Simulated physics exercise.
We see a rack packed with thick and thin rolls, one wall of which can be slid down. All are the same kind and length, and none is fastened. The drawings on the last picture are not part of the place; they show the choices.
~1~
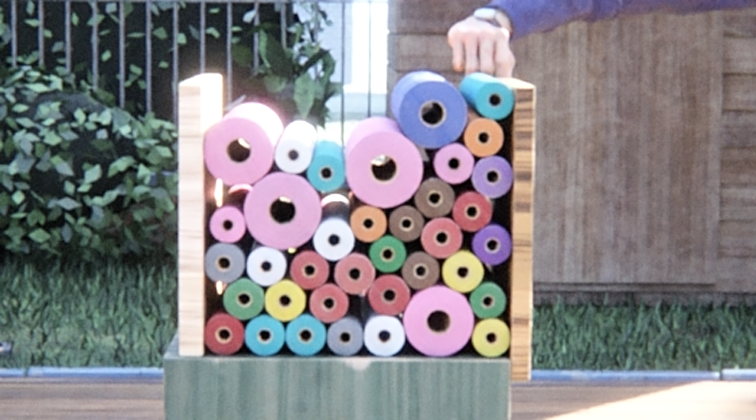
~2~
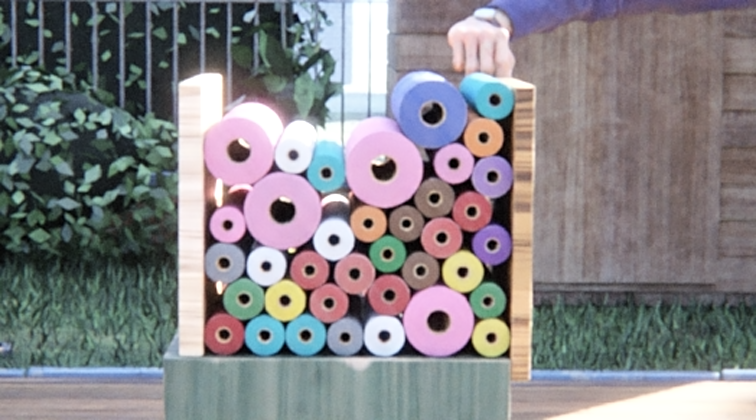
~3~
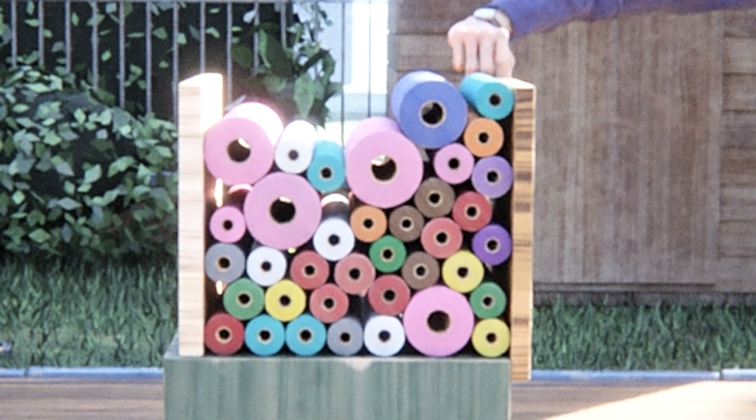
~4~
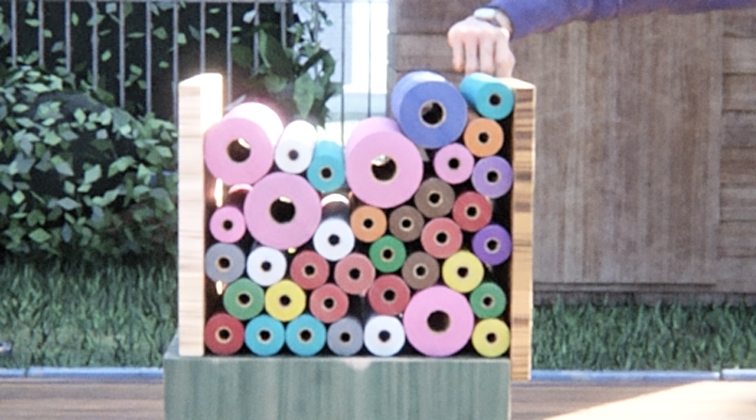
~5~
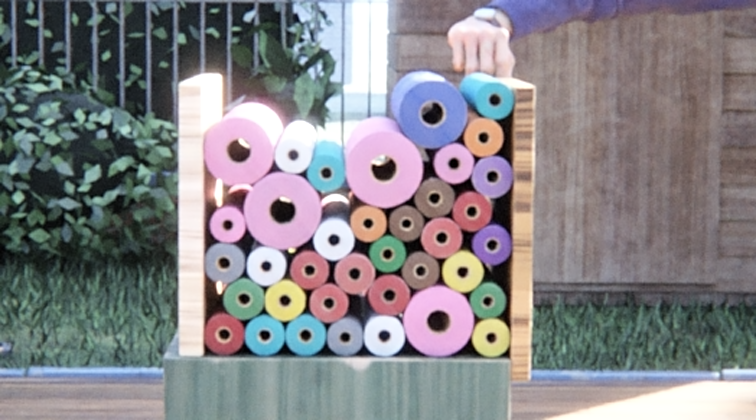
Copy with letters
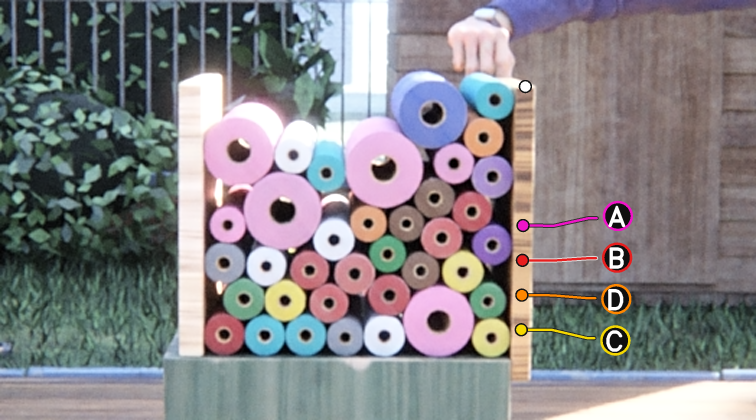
A hand rests on the right wall of a rack packed with colourful rolls, barely moving.
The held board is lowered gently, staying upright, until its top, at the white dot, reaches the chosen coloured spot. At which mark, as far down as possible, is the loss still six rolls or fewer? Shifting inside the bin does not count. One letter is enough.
Down to B.
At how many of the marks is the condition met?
The number is two.
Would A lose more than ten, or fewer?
Fewer than ten.
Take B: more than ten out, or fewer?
Fewer than ten.
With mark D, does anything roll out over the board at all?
Yes, at D.
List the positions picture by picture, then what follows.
A pink roll (438, 321); a yellow roll (285, 300); a purple roll (492, 245), in the first picture.
A purple roll (492, 245); a brown roll (406, 224), in the second picture.
A purple roll (493, 176); an orange roll (483, 138), in the third picture.
A white roll (293, 155); side board (507, 216), in the fourth picture.
A red roll (224, 334); a pink roll (438, 321); a yellow roll (285, 300), in the fifth picture.
On the marked copy, A at (523, 226); B at (523, 260); C at (521, 329); D at (522, 295); the white dot at (526, 87).
With B. Early on, top of the board (513, 163).
Further on, top of the board (512, 249).
At the end, top of the board (512, 259), five out over the board.
As for the rest, A one out over the board; C more than six out over the board; D more than six out over the board.
